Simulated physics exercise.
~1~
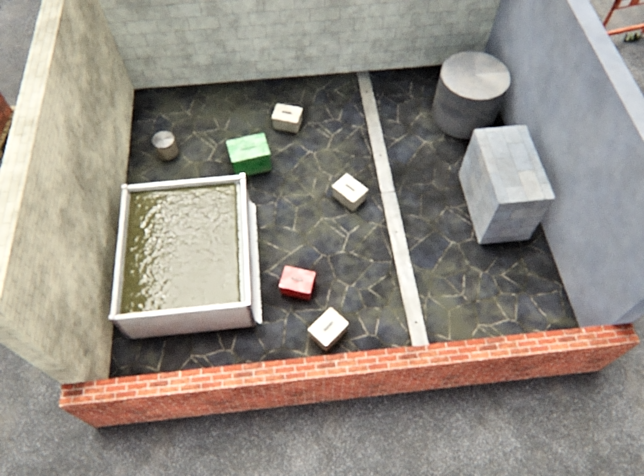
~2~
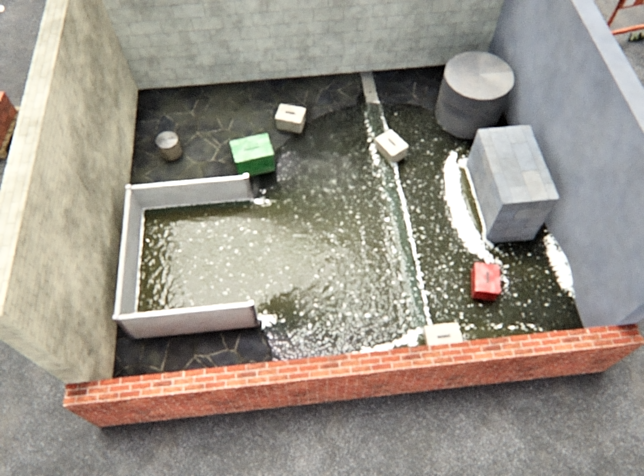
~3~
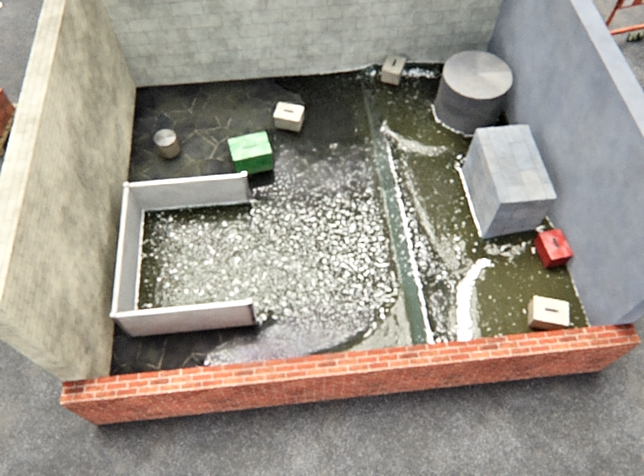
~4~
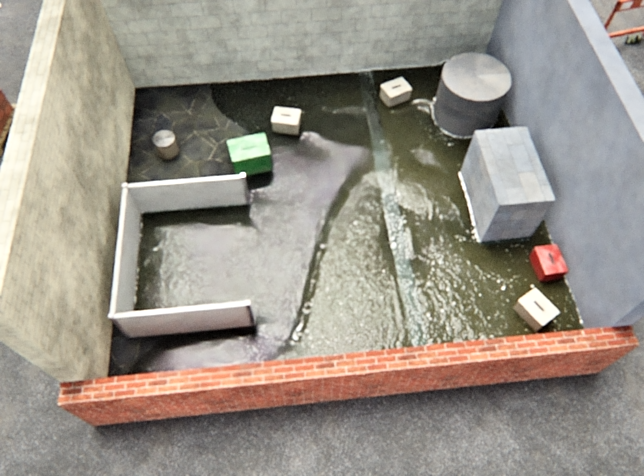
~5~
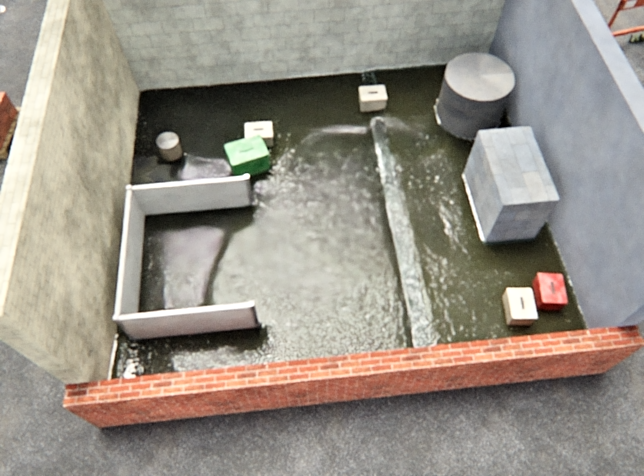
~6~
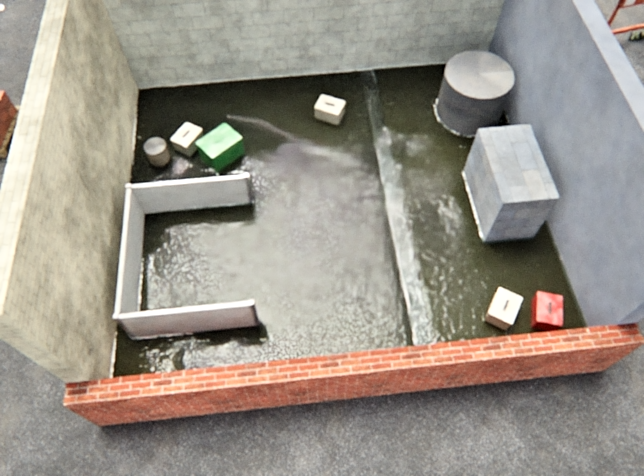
In a walled yard, water burst from an open tank and spread across the ground, sweeping a red box and two white ones over a low kerb. One white box drifted back left, while the green box stayed on the tank's side.
